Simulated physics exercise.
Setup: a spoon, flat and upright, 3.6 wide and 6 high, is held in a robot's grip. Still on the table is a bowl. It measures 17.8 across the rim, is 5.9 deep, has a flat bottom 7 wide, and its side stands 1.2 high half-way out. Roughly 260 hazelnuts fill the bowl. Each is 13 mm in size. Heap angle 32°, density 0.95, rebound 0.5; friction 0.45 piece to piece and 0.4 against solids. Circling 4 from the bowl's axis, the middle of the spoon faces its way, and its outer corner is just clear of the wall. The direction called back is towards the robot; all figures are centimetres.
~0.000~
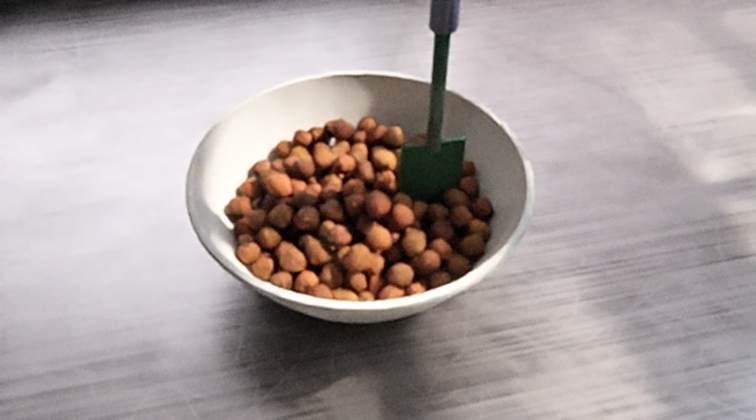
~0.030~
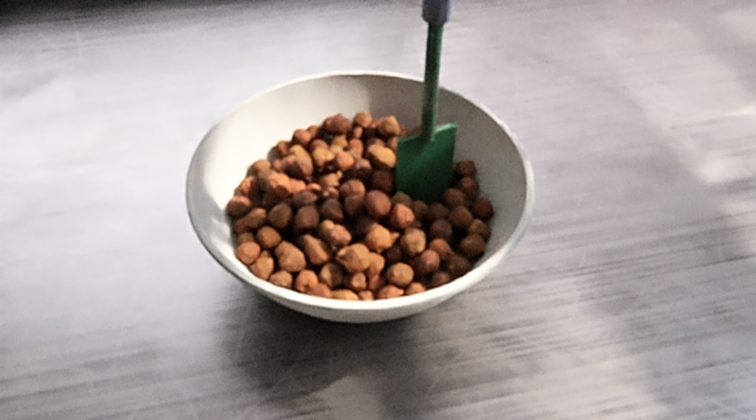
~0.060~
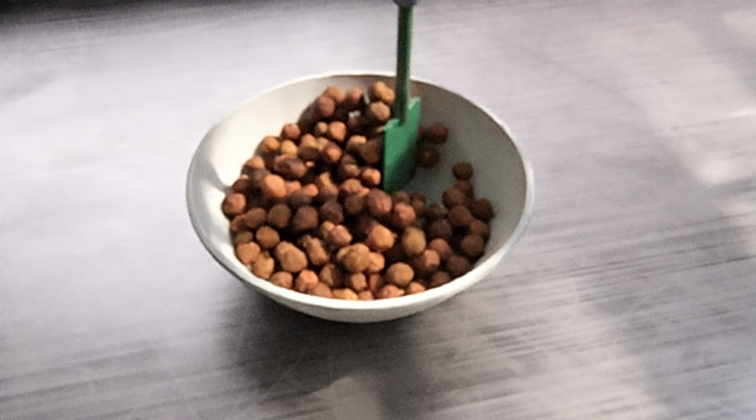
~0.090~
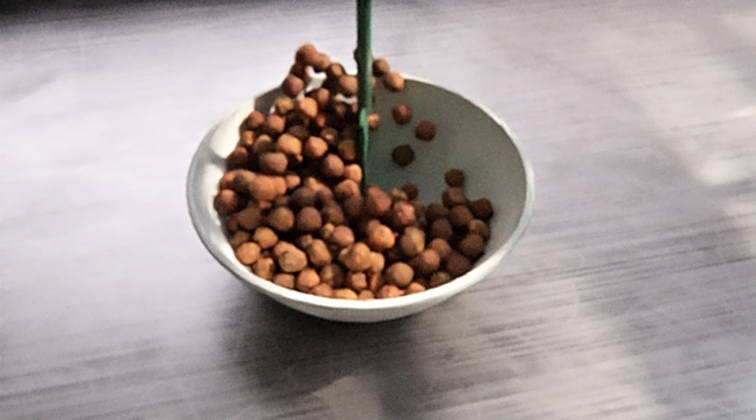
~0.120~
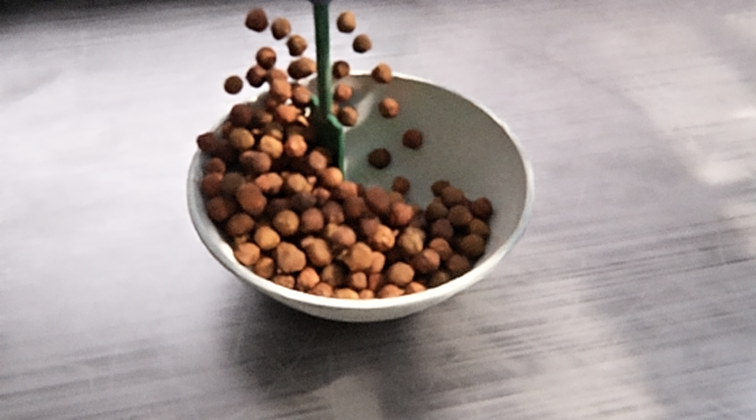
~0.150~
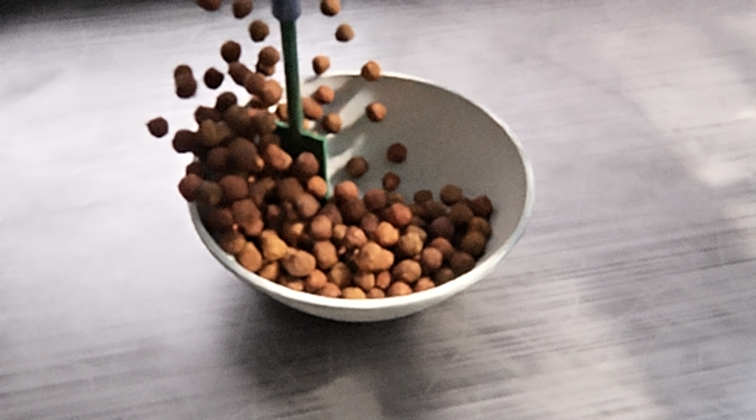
A white bowl of hazelnuts sits still as a green spoon sweeps left, flinging nuts upward.
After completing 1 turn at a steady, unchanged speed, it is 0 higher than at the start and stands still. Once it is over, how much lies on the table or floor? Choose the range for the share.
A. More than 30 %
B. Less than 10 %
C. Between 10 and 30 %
(A) More than 30 %.
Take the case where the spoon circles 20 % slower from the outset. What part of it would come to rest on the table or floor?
35 per cent.
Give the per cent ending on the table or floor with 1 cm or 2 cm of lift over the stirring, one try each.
Some 40 and some 35 per cent.
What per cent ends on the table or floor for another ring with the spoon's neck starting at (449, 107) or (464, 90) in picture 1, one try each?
Roughly 45 and 35 per cent.
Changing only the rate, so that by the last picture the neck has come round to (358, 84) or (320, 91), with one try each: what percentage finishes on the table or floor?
First try: Around 20 %; second try: Around 35 %.
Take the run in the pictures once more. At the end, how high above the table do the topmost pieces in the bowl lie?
5.0 cm, give or take.
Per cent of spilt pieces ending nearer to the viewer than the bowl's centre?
Around 60 percent of the pieces.
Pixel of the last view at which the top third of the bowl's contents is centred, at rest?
(387, 158).
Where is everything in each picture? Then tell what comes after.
The spoon neck at (435, 120), 0° round; upper third of the load around (355, 202), from x 240 to 480, top at y 130; 264 in the bowl, in the first picture.
The spoon neck at (429, 110), 12° round; upper third of the load around (354, 188), from x 240 to 480, top at y 125, in the second picture.
The spoon neck at (402, 92), 43° round; upper third of the load around (344, 175), from x 235 to 480, top at y 95, in the third picture.
The spoon neck at (364, 84), 76° round; upper third of the load around (316, 155), from x 230 to 480, top at y 55, in the fourth picture.
The spoon neck at (325, 89), 108° round; upper third of the load around (283, 150), from x 205 to 480, top at y 20; 260 in the bowl, 4 in flight or on the tool, in the fifth picture.
The spoon neck at (294, 107), 140° round; upper third of the load around (251, 150), from x 160 to 480, top at y 0; 252 in the bowl, 12 in flight or on the tool, in the sixth picture.
After 0.22 s, 220° round, highest piece 16 above the table; 213 in the bowl, 4 on the table or floor, 47 in flight or on the tool.
After 0.30 s, 299° round, highest piece 17 above the table; 186 in the bowl, 18 on the table or floor, 60 in flight or on the tool.
After 0.53 s, 0° round, highest piece 5 above the table; 145 in the bowl, 111 on the table or floor, 8 in flight or on the tool.
After 1.23 s, 0° round, highest piece 4 above the table; 145 in the bowl, 119 on the table or floor.
In the end, 145 in the bowl, 119 on the table or floor. That is 45 % on the table or floor.
